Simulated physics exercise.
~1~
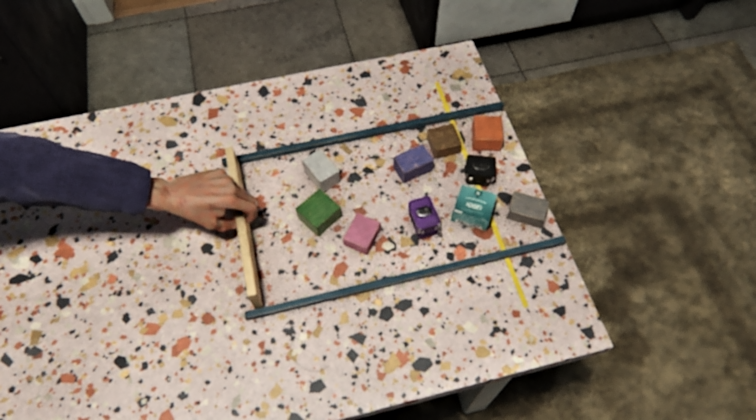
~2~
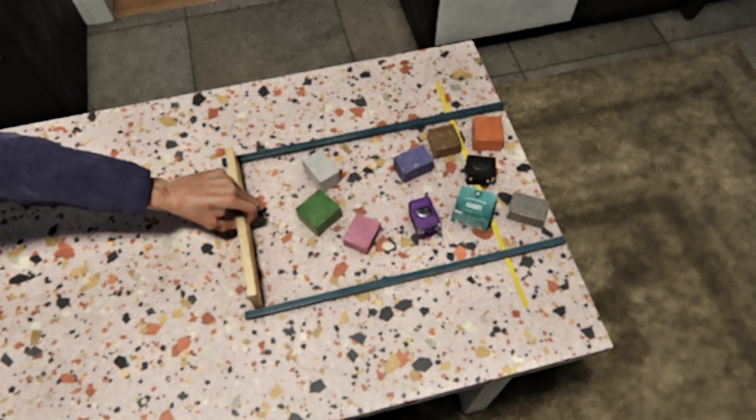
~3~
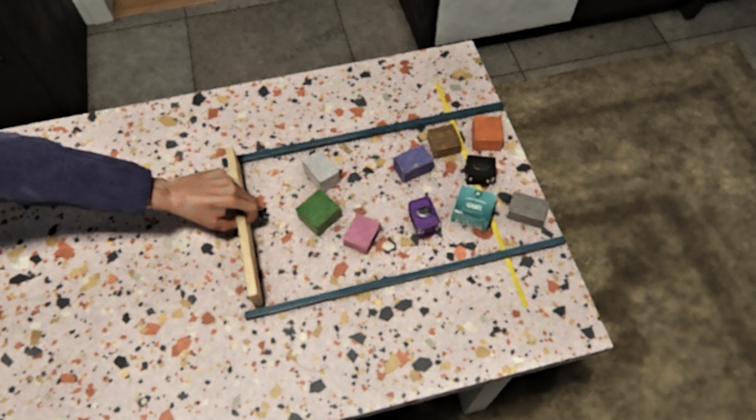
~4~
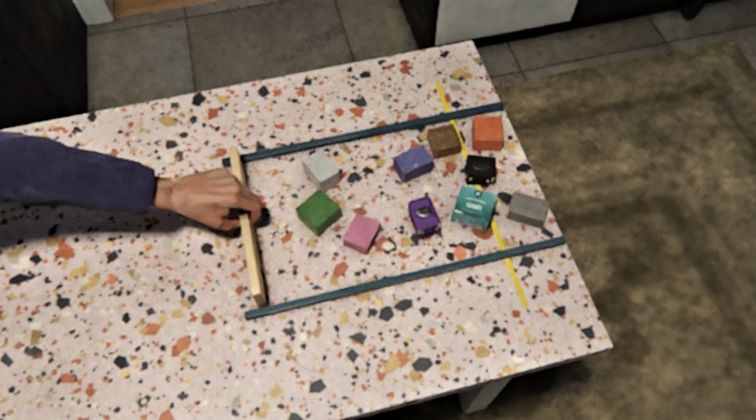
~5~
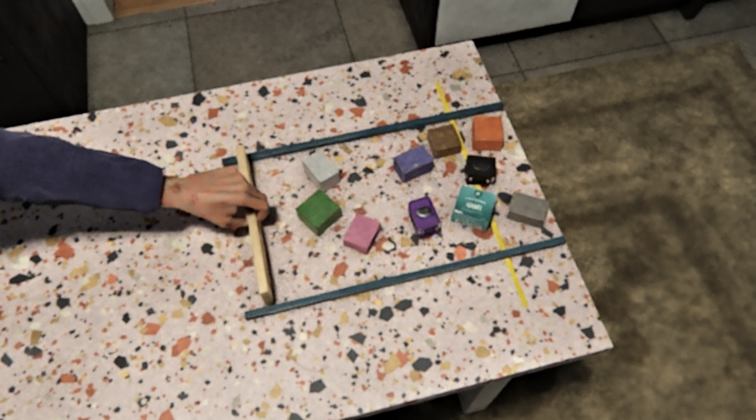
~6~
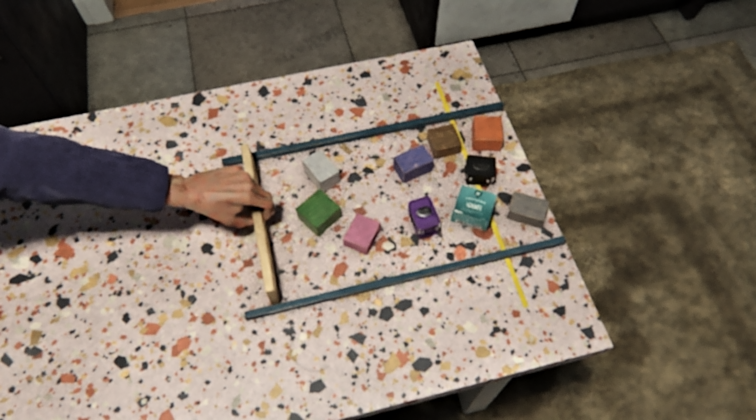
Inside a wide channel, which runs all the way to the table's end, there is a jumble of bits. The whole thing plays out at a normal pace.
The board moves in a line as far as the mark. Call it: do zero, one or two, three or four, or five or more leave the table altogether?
Three or four.
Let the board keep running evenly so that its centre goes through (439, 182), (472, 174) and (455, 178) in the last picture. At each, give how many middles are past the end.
Counts per position: 1 / 3 / 1.
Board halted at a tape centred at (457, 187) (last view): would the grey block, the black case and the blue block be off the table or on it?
Going in order, the grey block goes off the edge, then the black case keeps its spot, then the blue block keeps its spot.
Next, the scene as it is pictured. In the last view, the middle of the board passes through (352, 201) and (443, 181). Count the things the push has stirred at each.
The first count is 3, and then it's 10.
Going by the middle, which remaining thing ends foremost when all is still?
It would be the black case.
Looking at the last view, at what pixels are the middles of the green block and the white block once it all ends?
The green block ends up near (495, 180), and the white block near (474, 141).
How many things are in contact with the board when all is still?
My count gives 3.
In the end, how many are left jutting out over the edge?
That comes to 1 of them.
Soon after, none off yet; grey block at rest near (528, 210); orange block at rest near (487, 133); black case at rest near (480, 171).
In the end, the number that fall off is three or four; gone, turquoise box, orange block and grey block.
